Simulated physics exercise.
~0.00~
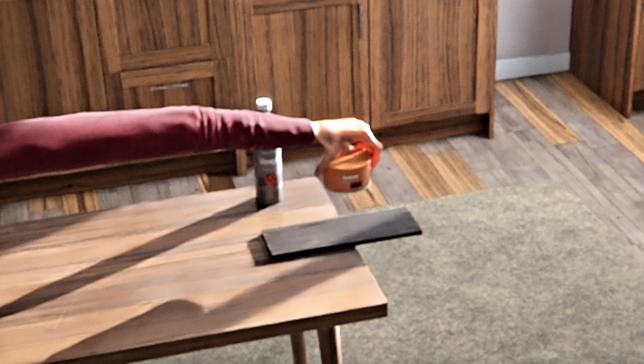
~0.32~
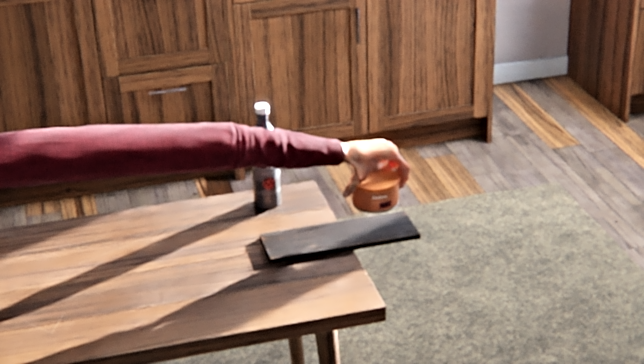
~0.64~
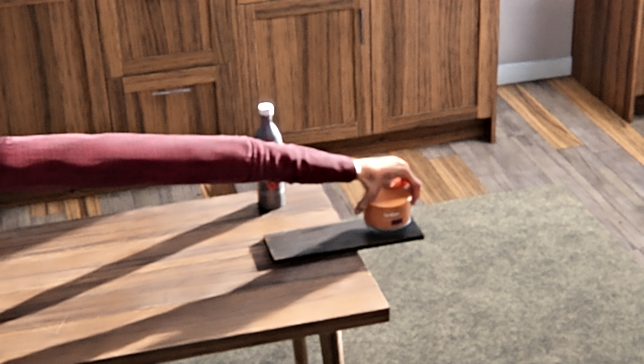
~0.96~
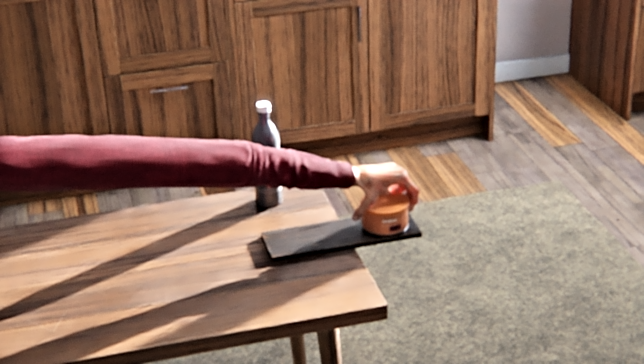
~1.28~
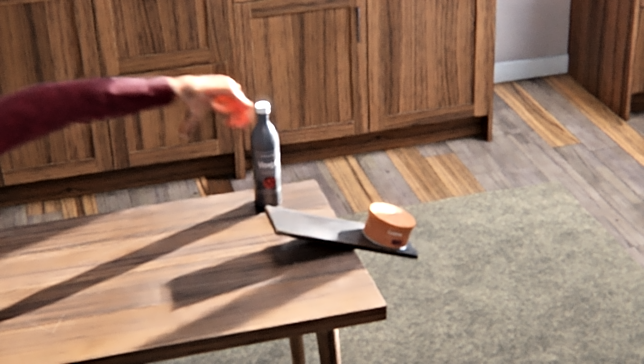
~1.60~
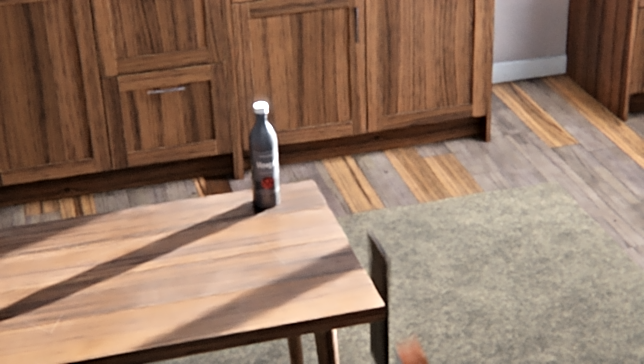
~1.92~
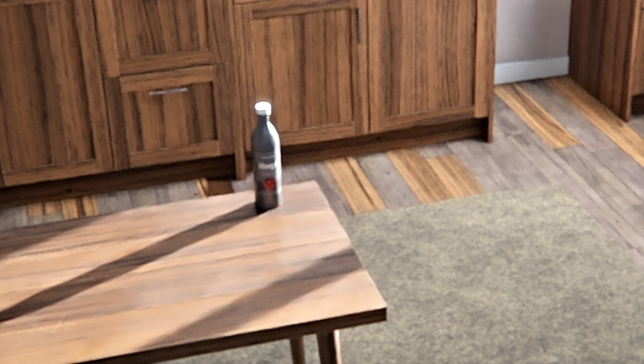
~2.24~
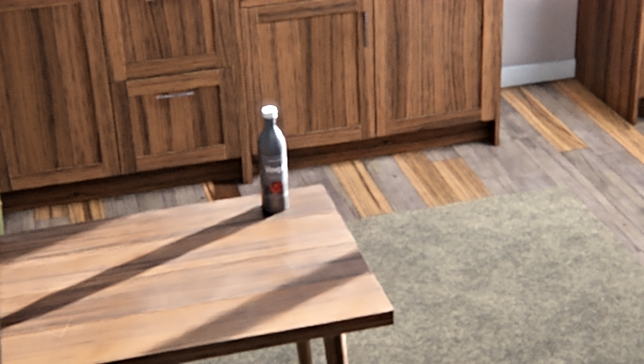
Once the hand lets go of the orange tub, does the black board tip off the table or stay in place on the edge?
The black board tips off the edge of the table and goes down along with the orange tub.
